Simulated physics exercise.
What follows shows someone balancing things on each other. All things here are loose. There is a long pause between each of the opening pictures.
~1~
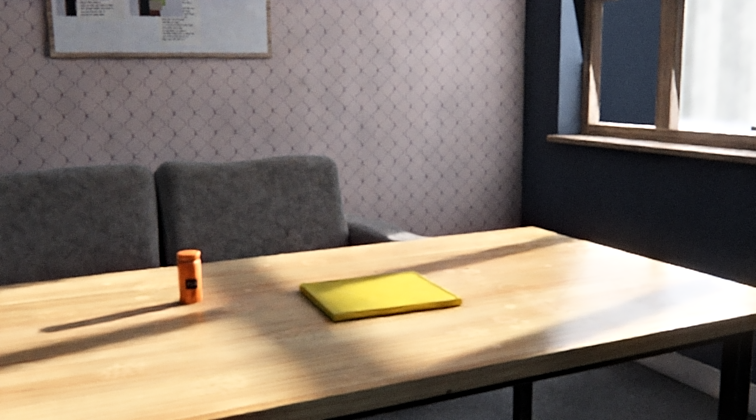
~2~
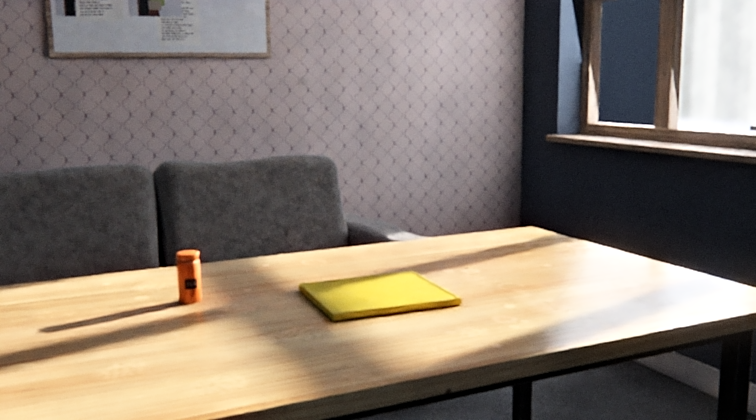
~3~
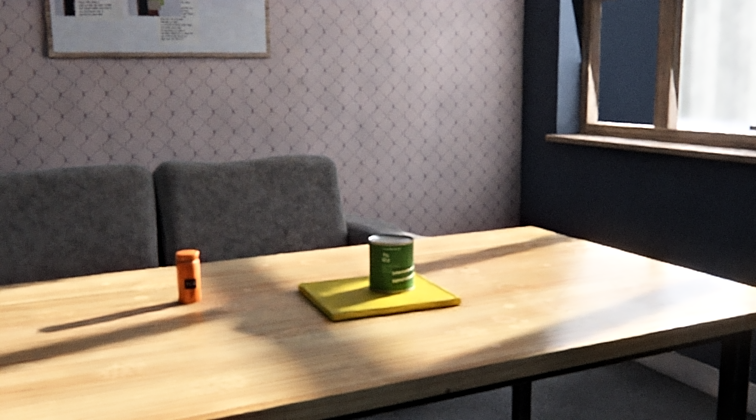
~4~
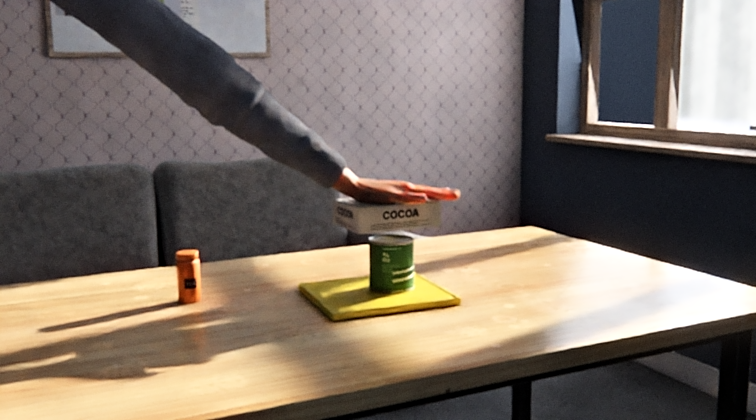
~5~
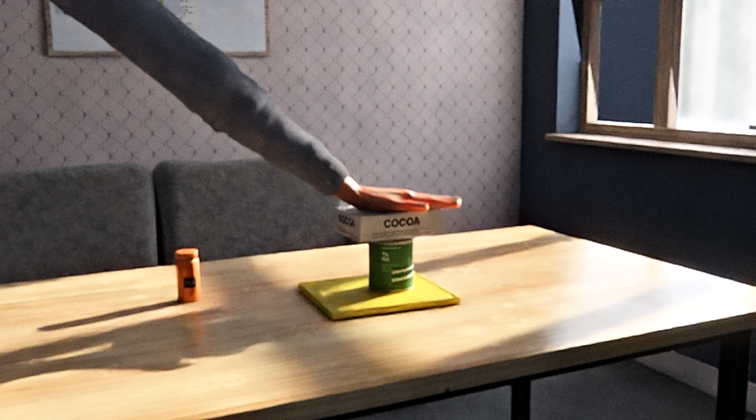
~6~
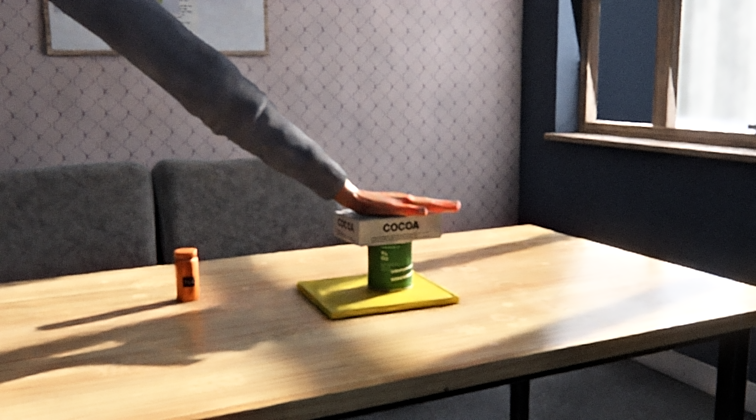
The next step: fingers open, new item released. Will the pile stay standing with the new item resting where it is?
Yes.
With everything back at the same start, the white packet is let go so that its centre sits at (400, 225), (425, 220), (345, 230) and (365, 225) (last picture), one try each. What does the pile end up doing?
Stays standing, topples over, topples over, topples over.
Then, 0.60 s past the last view, nothing moves.
Then, 1.50 s past the last view, white packet resting near (386, 225).
Finally, all 4 still in place. Final places as the last picture's camera would see them, white packet near (386, 225). The pile holds.
